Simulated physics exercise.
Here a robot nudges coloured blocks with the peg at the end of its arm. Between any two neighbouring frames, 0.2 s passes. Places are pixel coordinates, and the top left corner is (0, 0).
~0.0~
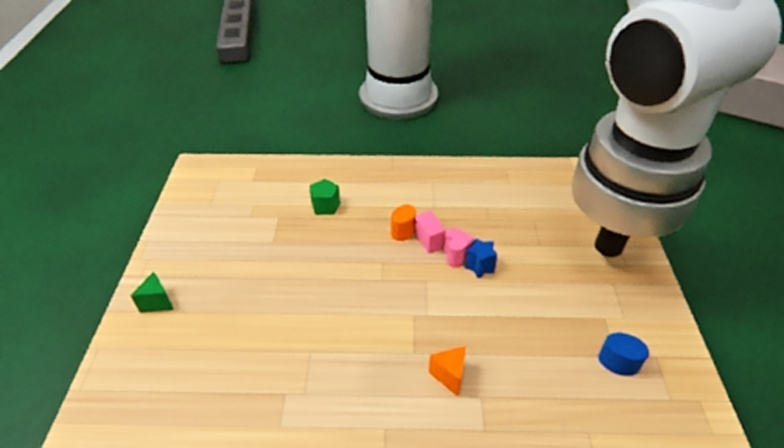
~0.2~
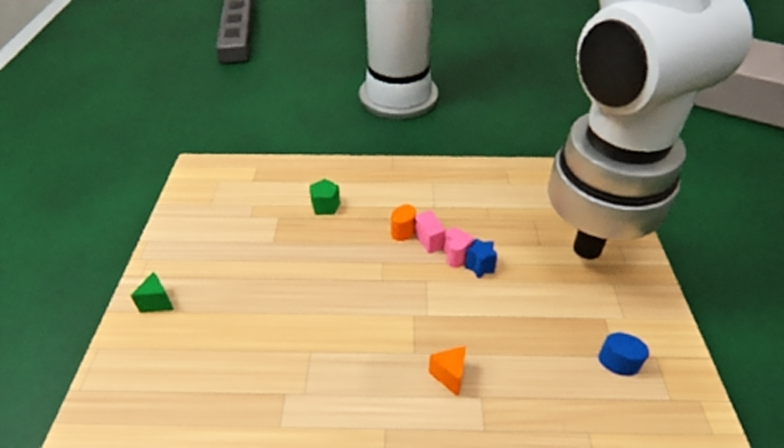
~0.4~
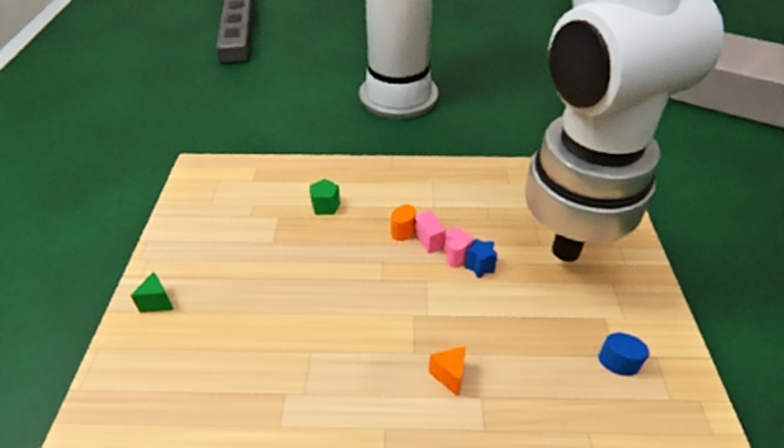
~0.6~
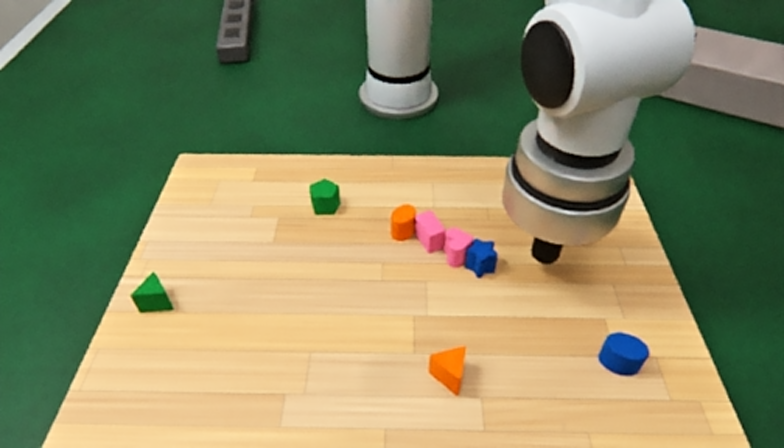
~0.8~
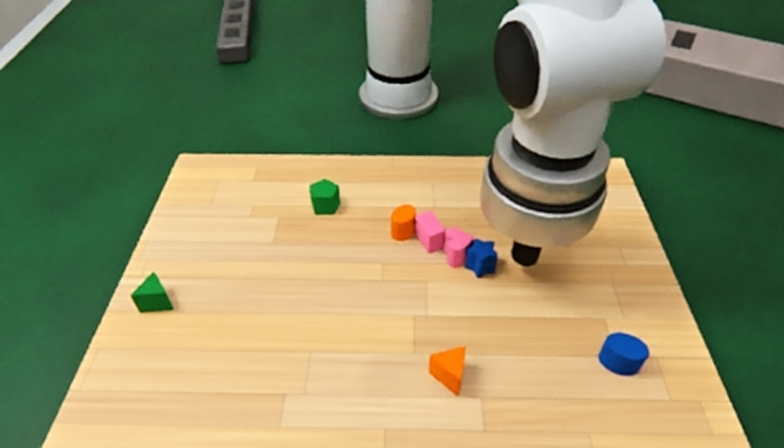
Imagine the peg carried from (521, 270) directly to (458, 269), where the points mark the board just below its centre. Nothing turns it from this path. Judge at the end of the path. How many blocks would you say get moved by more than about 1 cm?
Expect three or more.
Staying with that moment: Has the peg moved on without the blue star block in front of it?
Final answer: No.
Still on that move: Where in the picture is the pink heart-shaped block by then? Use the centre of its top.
My prediction: (414, 239).
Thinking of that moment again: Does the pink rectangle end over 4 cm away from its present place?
No, that is not how it ends up.
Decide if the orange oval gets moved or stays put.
Gets moved.
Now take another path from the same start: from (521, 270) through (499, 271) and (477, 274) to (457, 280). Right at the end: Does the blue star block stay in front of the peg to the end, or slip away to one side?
When the path is over, you would find the blue star block still in front of the peg.
What follows on the original path. Halfway along, peg (492, 257); orange oval (402, 211), turned 15° anticlockwise; pink rectangle (423, 220), turned 20° clockwise; pink heart-shaped block (446, 238); blue star block (467, 250).
At the end, peg (460, 257); orange oval (397, 206), turned 20° anticlockwise; pink rectangle (410, 220), turned 95° clockwise; pink heart-shaped block (414, 239); blue star block (435, 250).
